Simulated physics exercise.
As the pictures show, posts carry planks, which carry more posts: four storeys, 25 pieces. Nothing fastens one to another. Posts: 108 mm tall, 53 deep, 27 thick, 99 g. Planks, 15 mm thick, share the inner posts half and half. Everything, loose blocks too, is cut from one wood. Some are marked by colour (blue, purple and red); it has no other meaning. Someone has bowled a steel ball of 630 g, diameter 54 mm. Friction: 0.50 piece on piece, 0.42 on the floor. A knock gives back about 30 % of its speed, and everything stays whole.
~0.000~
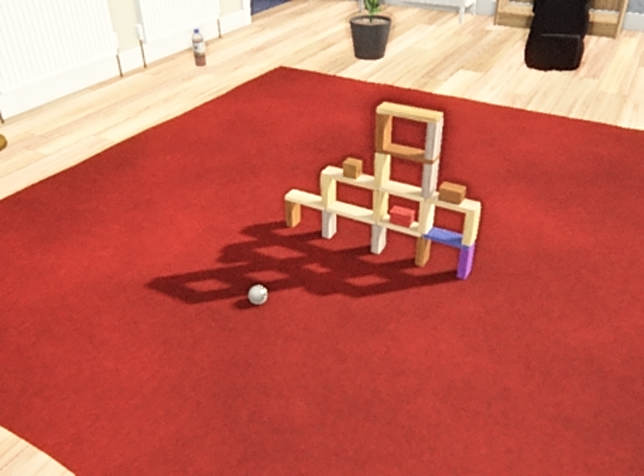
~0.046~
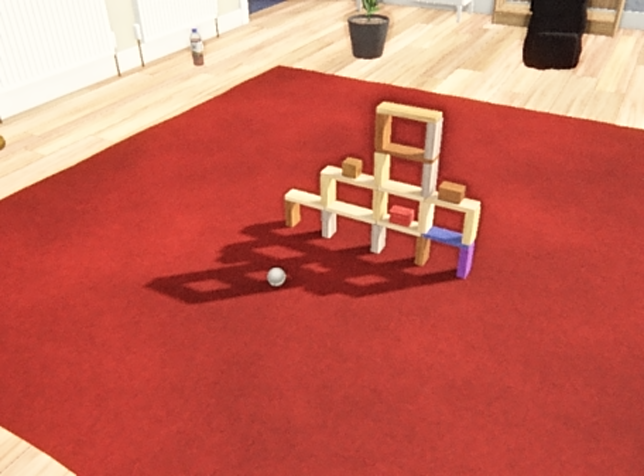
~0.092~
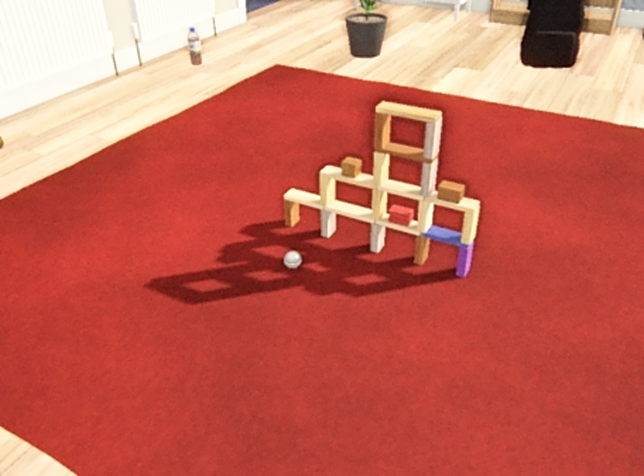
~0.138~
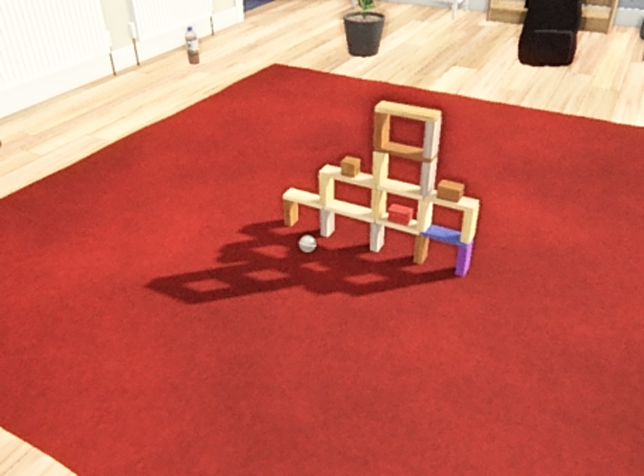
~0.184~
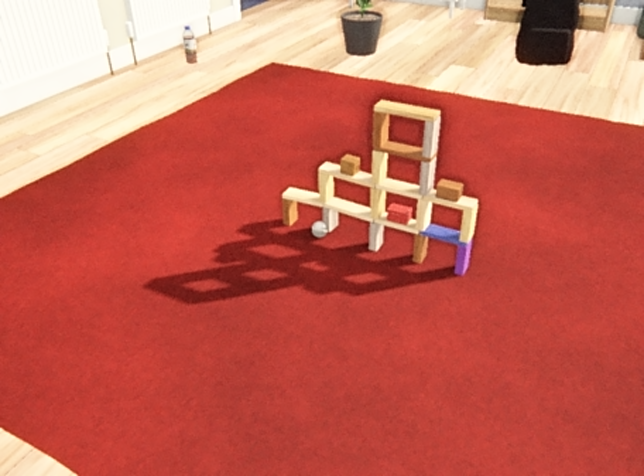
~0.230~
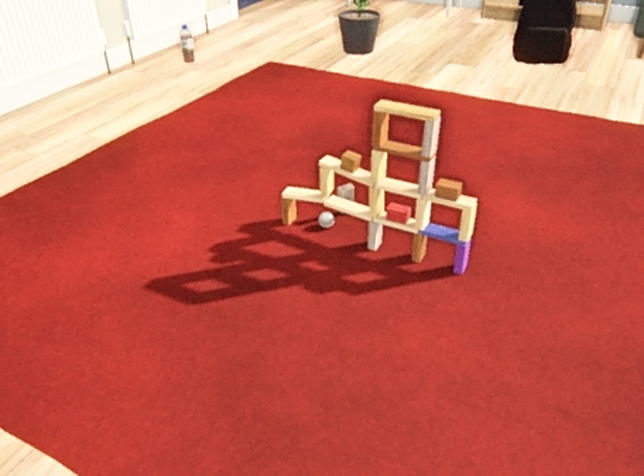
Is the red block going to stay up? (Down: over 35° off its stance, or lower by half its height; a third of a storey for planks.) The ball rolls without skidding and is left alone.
The red block remains up.
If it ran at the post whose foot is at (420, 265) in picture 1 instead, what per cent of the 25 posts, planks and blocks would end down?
In that case 100 per cent.
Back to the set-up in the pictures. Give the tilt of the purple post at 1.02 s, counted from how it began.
About 0°.
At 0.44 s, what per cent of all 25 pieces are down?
By then 25 per cent.
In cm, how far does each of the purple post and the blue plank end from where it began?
Purple 0, blue 0.
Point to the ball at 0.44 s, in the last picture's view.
At about (358, 186).
By 0.44 s, ball still moving; 6 of the 25 pieces down; red block unmoved.
By 0.68 s, ball still moving; 15 of the 25 pieces down; red block unmoved.
By 1.02 s, ball still moving; 19 of the 25 pieces down; red block moved 16 mm.
When it is over (2.0 s), ball rolling away; 19 of the 25 pieces down; red block moved 15 mm; purple post unmoved; blue plank unmoved. In pixels of the last frame, middles, red block near (393, 213), purple post near (461, 255).
